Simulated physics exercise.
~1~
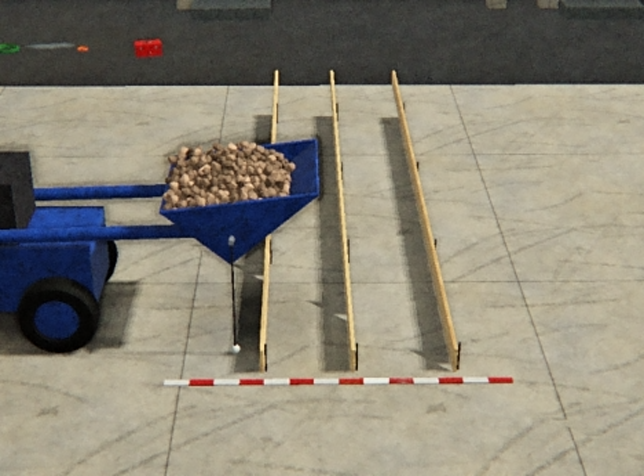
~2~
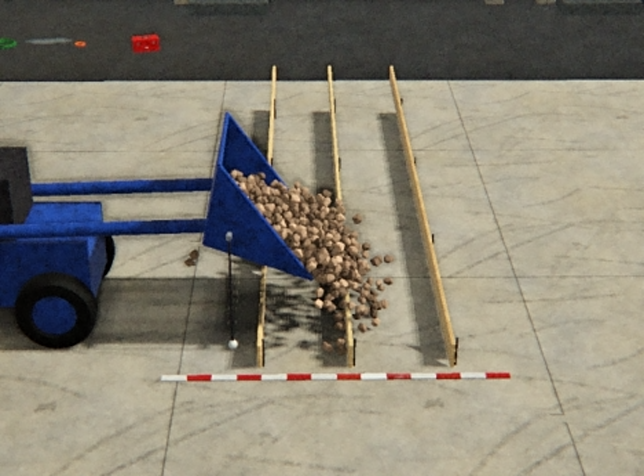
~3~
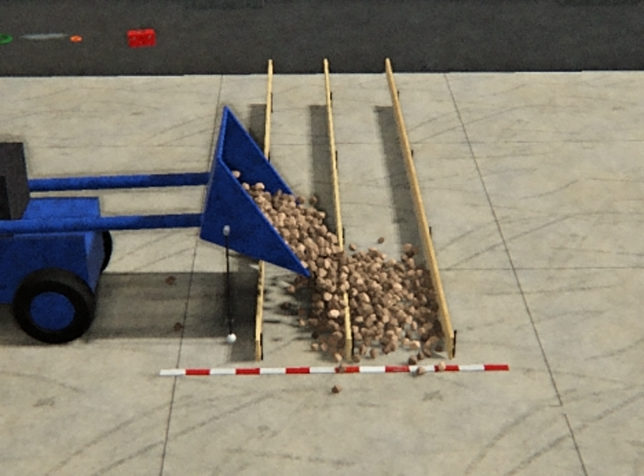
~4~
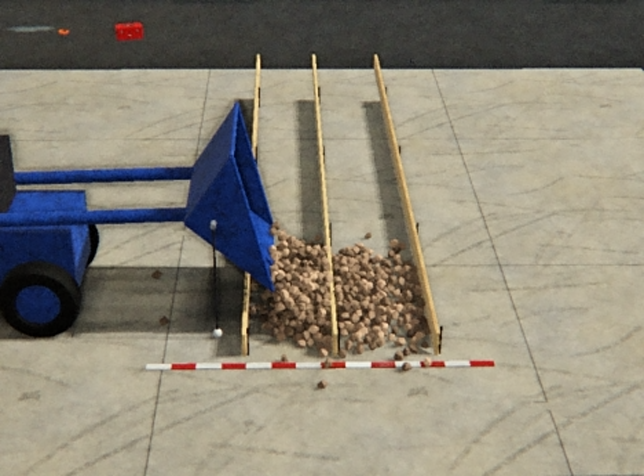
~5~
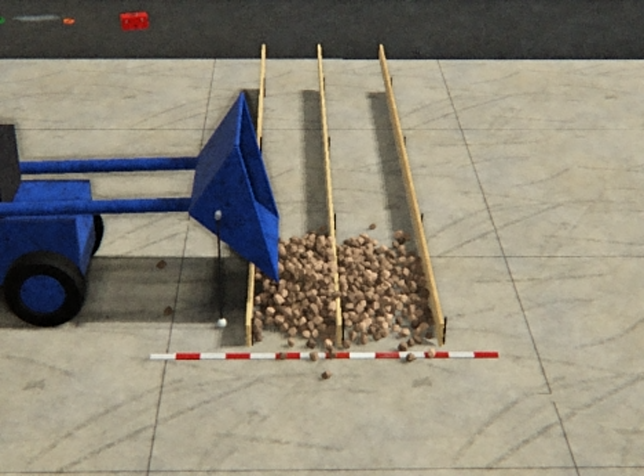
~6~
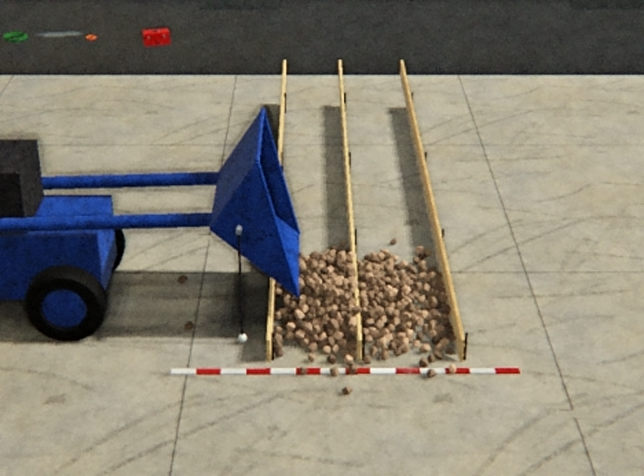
A blue compact loader stands at the left on a pale concrete floor, seen from above and to the side by a slightly swaying camera, its raised bucket heaped with brown stones. Three wooden planks run away from the viewer beside it, behind a red and white striped staff, with a dark strip across the back. The bucket tips forward to the right, and the stones pour over its lip into the nearer bay and across the middle plank. The bucket empties and holds still, leaving stones spread across both bays, with a few strays around the staff.
